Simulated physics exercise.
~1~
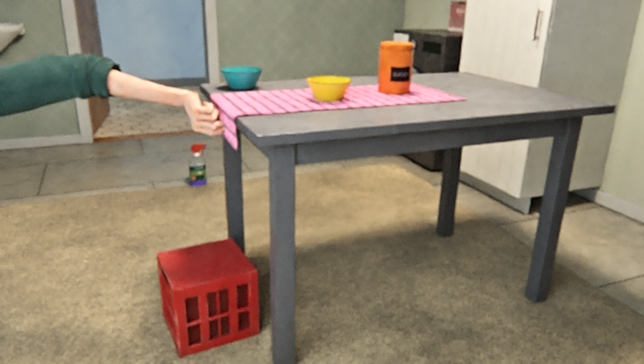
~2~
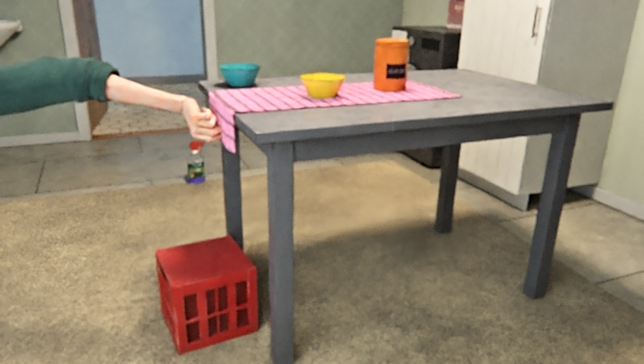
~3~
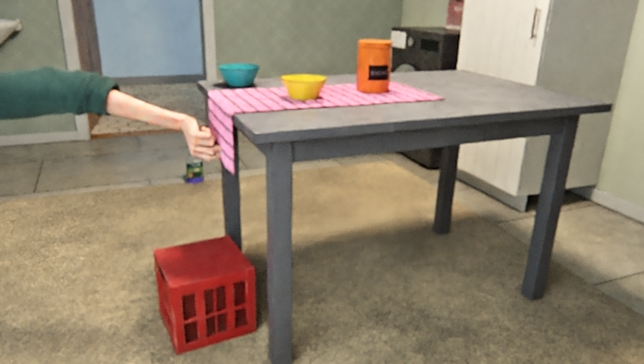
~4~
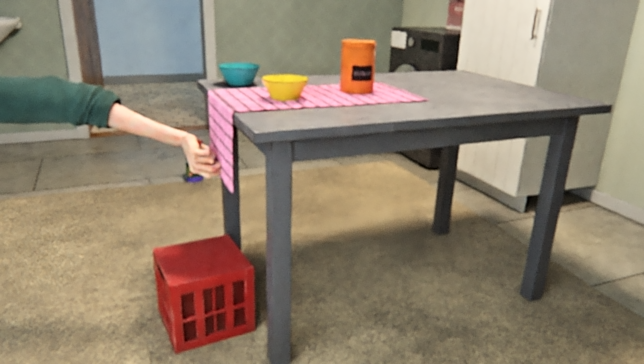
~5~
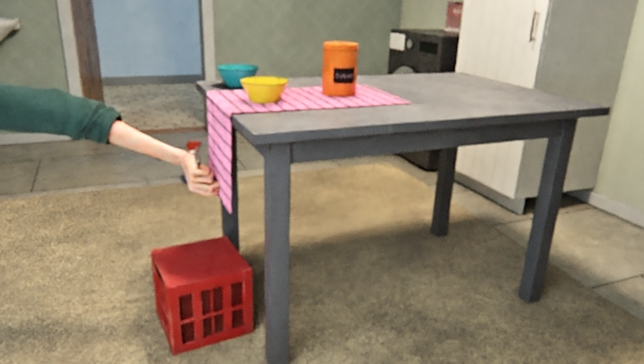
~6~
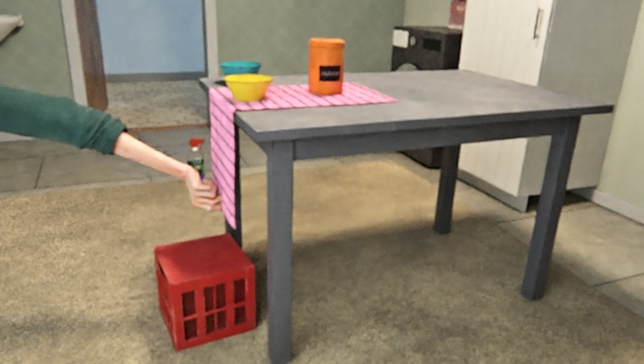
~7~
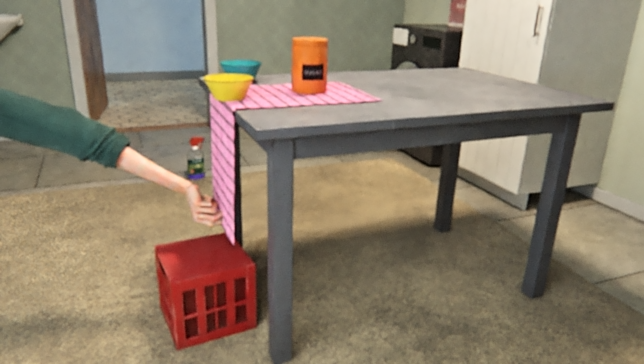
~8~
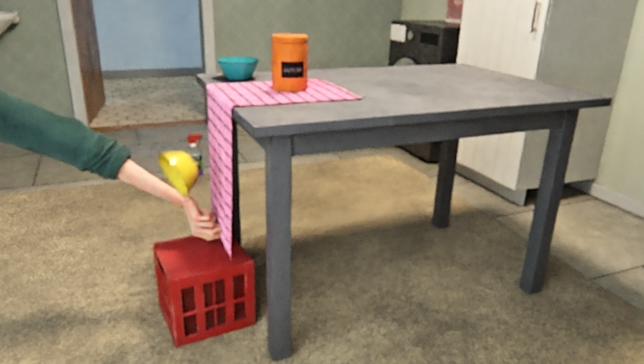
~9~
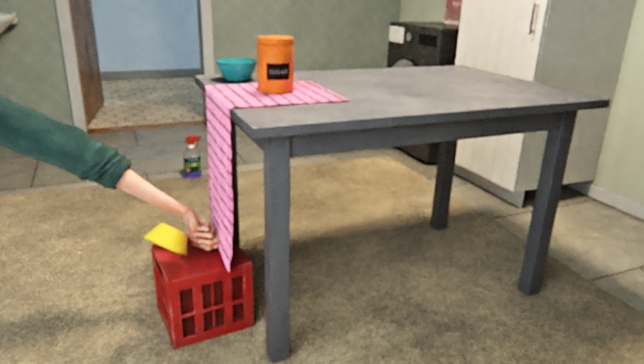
A yellow bowl toppled off the left end of a grey table as a hand slowly pulled down a pink cloth, landing tipped over on the red crate below, while the orange canister slid left but stayed upright and the turquoise bowl remained on the table.
